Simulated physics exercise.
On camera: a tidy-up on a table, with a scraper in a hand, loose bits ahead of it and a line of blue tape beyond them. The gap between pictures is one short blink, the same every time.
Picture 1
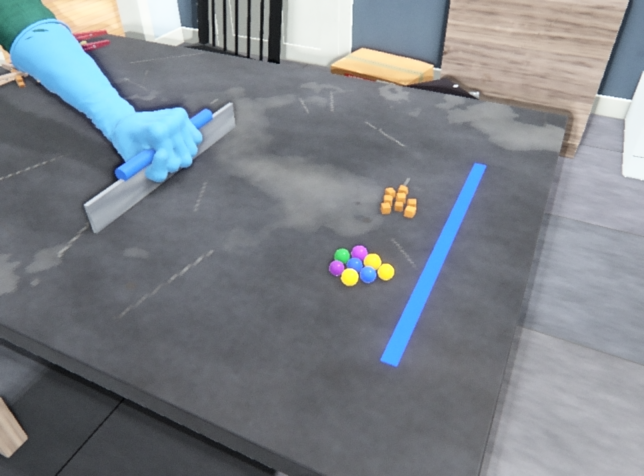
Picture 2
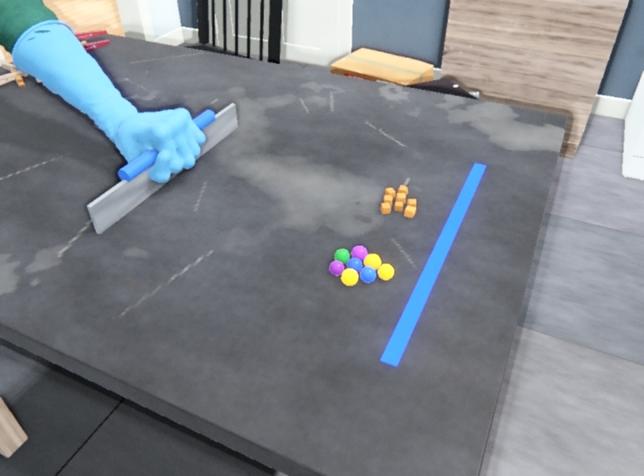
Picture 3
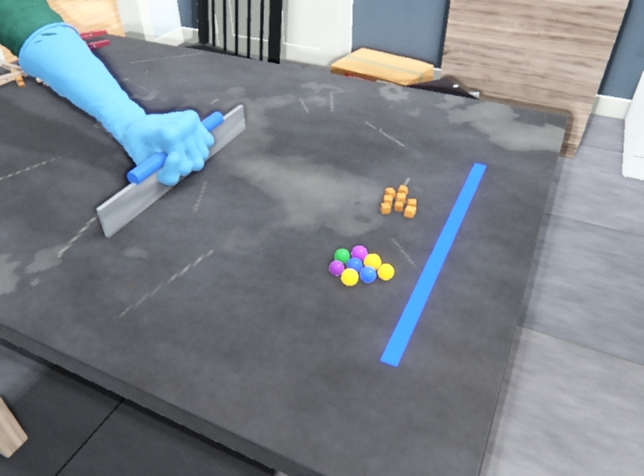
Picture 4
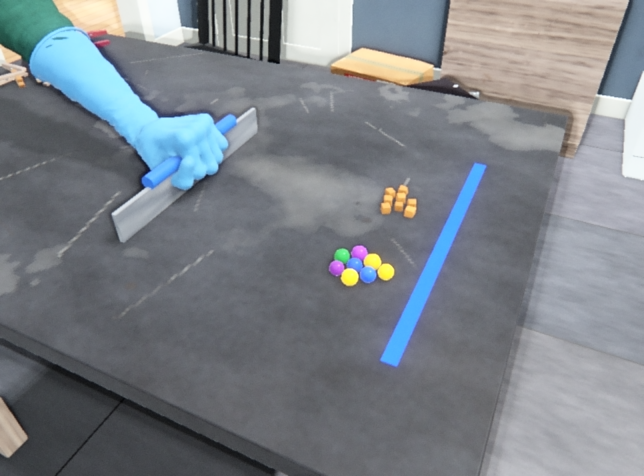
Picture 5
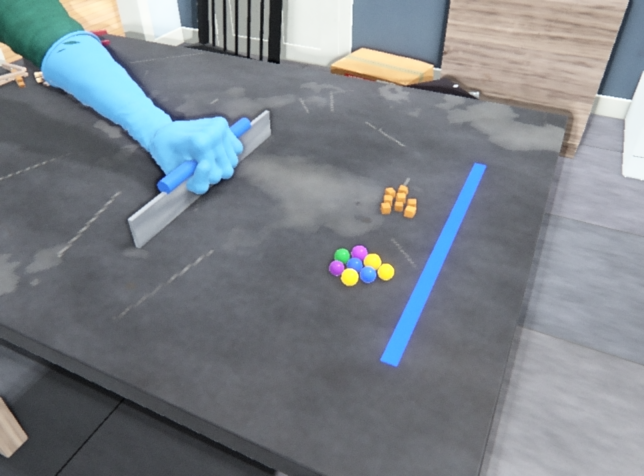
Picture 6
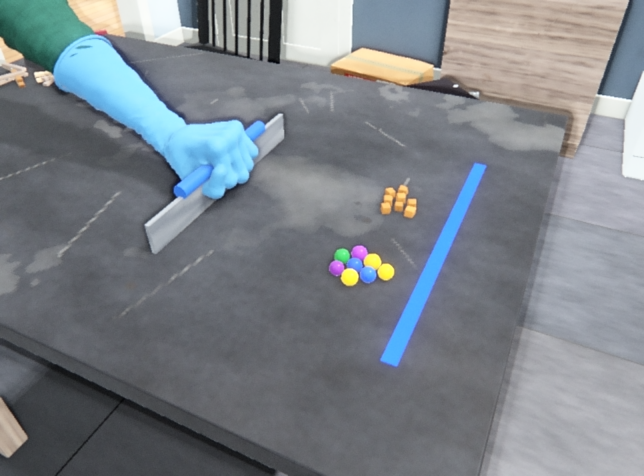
A gloved hand holding a scraper on a dark table starts almost still, then slides it a short way right and slightly toward the viewer, while the colourful gumballs, brown cubes and blue tape remain in place.
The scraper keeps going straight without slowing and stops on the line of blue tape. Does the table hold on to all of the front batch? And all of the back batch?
Outcome: Front batch: Partly gone; back batch: Fully there.
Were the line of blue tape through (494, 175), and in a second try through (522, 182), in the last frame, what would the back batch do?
Holds its place, then loses some off the end.
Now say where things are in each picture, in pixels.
In the first frame, scraper at (103, 209), at rest; blue tape at (477, 172), about a palm's width from the edge; edge at (530, 272); front batch at (355, 265), a few gumballs; back batch at (401, 199), a few brown sugar cubes.
In the second frame, scraper at (106, 210); back batch at (401, 199).
In the third frame, scraper at (115, 213); front batch at (355, 265).
In the fourth frame, scraper at (129, 218); back batch at (401, 199).
In the fifth frame, scraper at (145, 223); front batch at (355, 265).
In the sixth frame, scraper at (162, 229); blue tape at (477, 172); edge at (530, 272); front batch at (355, 265); back batch at (401, 199).
Then, 0.39 s past the last view, scraper still moving, near (335, 190); front batch all on the table, its front near (386, 272); back batch all on the table, its front near (410, 212).
Then, 0.80 s past the last view, scraper stopped at the blue tape; front batch all on the table, its front near (457, 336); back batch all on the table, its front near (484, 237).
Then, 1.08 s past the last view, scraper stopped at the blue tape; front batch all over the edge; back batch all on the table, its front near (489, 238).
Finally, scraper stopped at the blue tape; front batch all over the edge; back batch all on the table, its front near (489, 238).
